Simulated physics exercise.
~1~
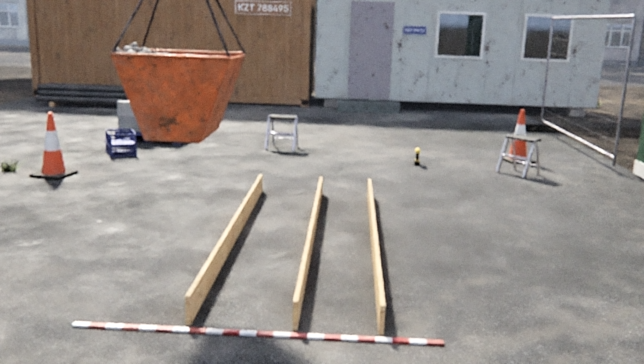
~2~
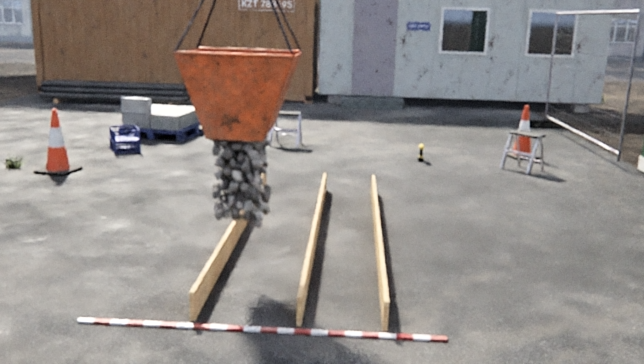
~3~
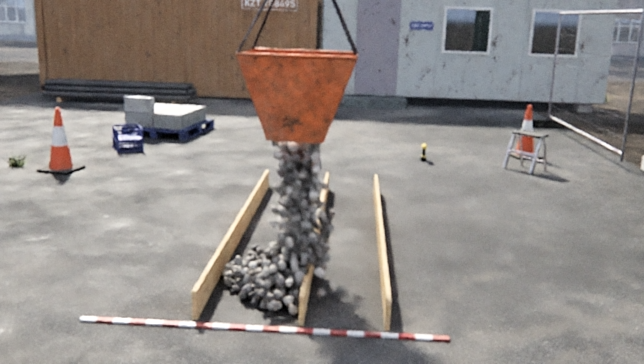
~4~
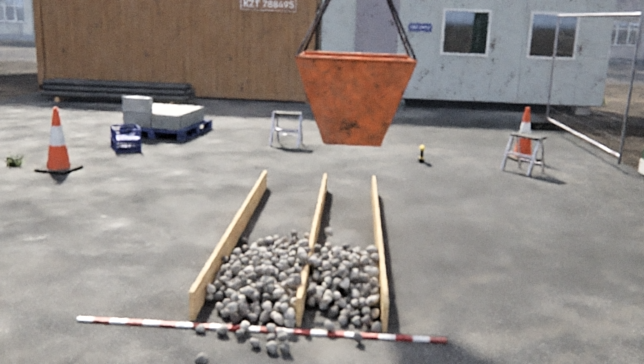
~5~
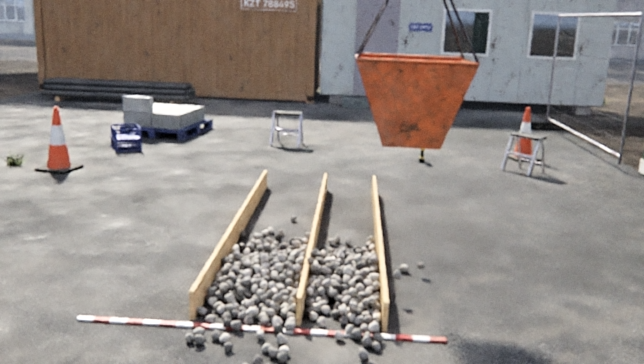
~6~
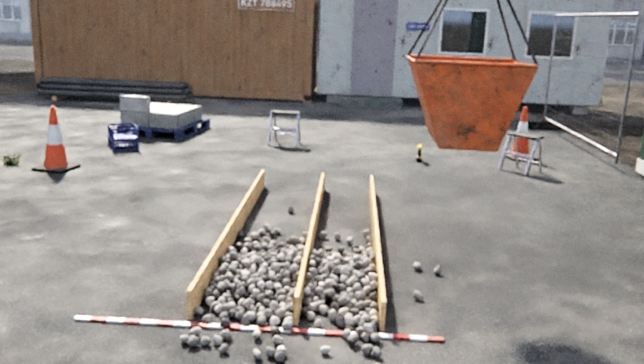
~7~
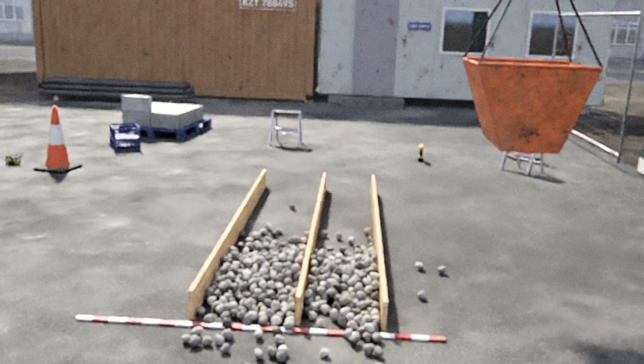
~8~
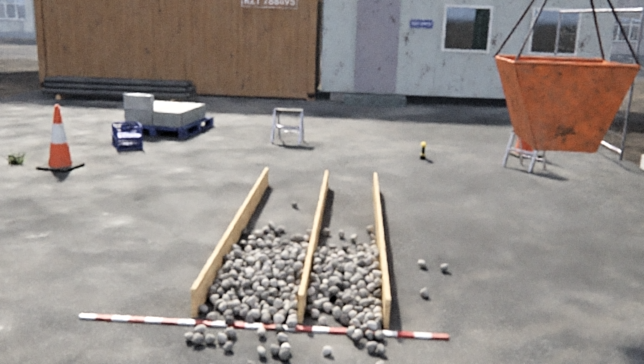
On a paved yard in front of a wooden container and a pale cabin, an orange skip hangs above three upright planks that mark off two bays behind a red and white striped pole. The skip glides to the right, and grey rounded stones pour from its bottom over the left bay. The stream carries on across the middle plank and into the right bay until the skip is empty. A few stones roll past the pole and beyond the right plank. The empty skip keeps moving right, leaving both bays covered, with somewhat more stones in the left.
